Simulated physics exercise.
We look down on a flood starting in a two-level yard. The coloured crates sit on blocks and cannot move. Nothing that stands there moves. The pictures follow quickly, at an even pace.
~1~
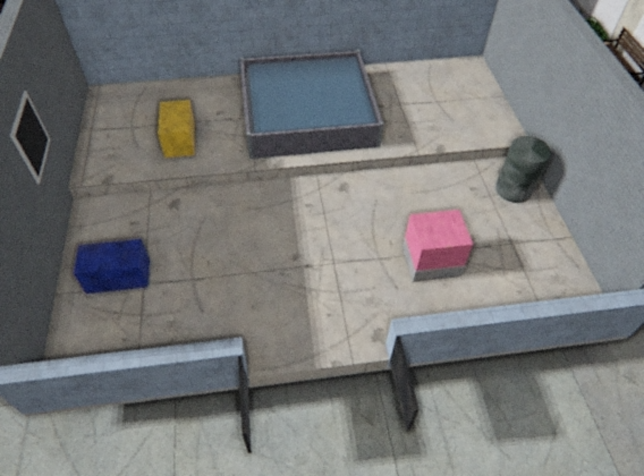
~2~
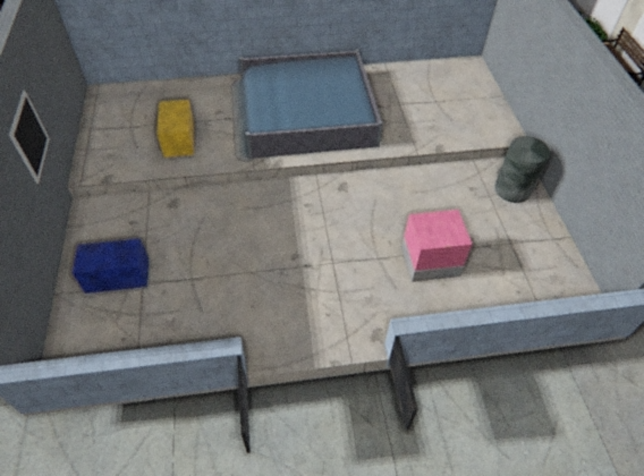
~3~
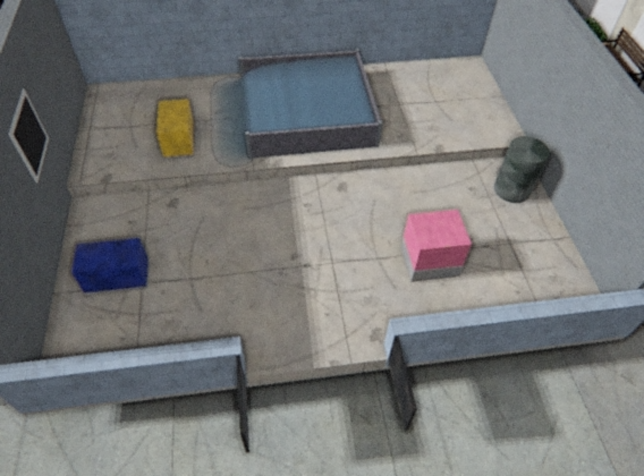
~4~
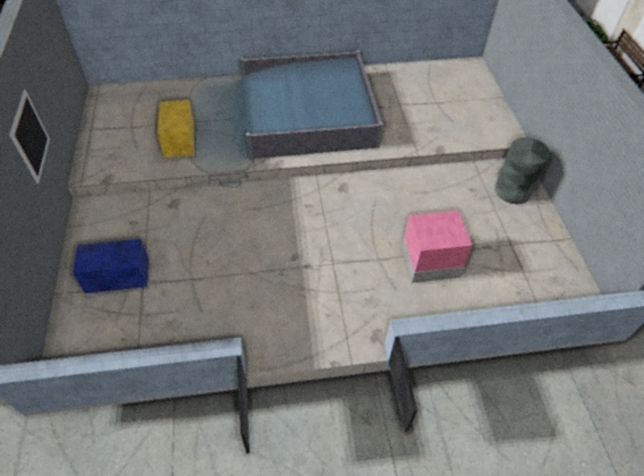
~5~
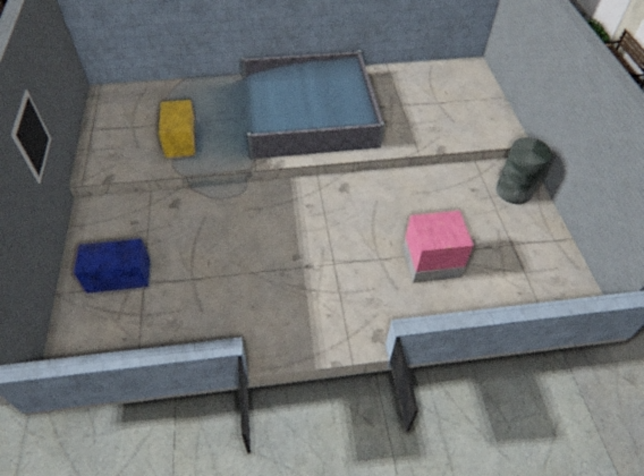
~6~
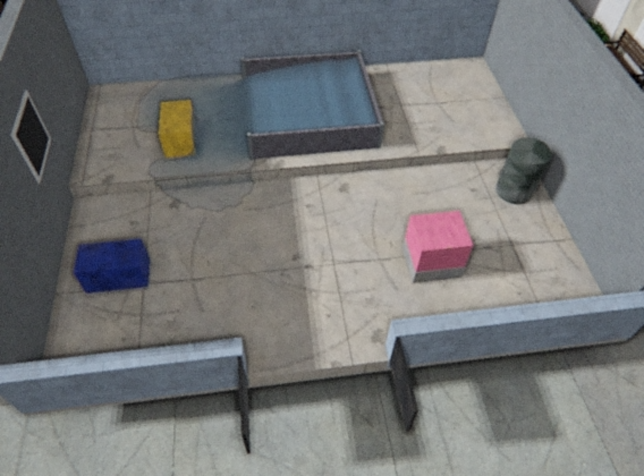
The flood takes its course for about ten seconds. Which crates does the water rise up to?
The blue crate gets wet; the pink crate stays dry; the yellow crate gets wet.
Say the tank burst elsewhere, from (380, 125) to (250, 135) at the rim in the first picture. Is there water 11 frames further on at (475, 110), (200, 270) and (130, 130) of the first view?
One after the other: No water, wet, dry.
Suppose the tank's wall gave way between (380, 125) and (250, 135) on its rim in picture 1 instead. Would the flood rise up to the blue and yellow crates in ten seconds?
My reading: Blue is soaked, yellow is spared.
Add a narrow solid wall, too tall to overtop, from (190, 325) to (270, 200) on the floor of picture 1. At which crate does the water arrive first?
First comes the crate marked yellow.
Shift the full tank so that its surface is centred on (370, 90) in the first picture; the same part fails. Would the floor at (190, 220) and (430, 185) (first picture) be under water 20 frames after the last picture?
One after the other: Under water, no water.
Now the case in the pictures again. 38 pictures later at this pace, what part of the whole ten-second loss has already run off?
I make it 25 per cent.
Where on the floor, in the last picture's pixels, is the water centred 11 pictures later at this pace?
Around (228, 124).
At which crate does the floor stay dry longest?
I say the pink one.
A moment on, water covers 20 % of the floor; the blue crate not reached, the pink crate not reached, the yellow crate water round its plinth.
Next, water covers 30 % of the floor; the blue crate water round its plinth, the pink crate not reached, the yellow crate water round its plinth.
Then, water covers 40 % of the floor; the blue crate water round its plinth, the pink crate not reached, the yellow crate water round its plinth.
Later, water covers 50 % of the floor; the blue crate water round its plinth, the pink crate not reached, the yellow crate water round its plinth.
In the end, water covers 75 % of the floor; the blue crate was topped, the pink crate stayed above the water, the yellow crate was topped.
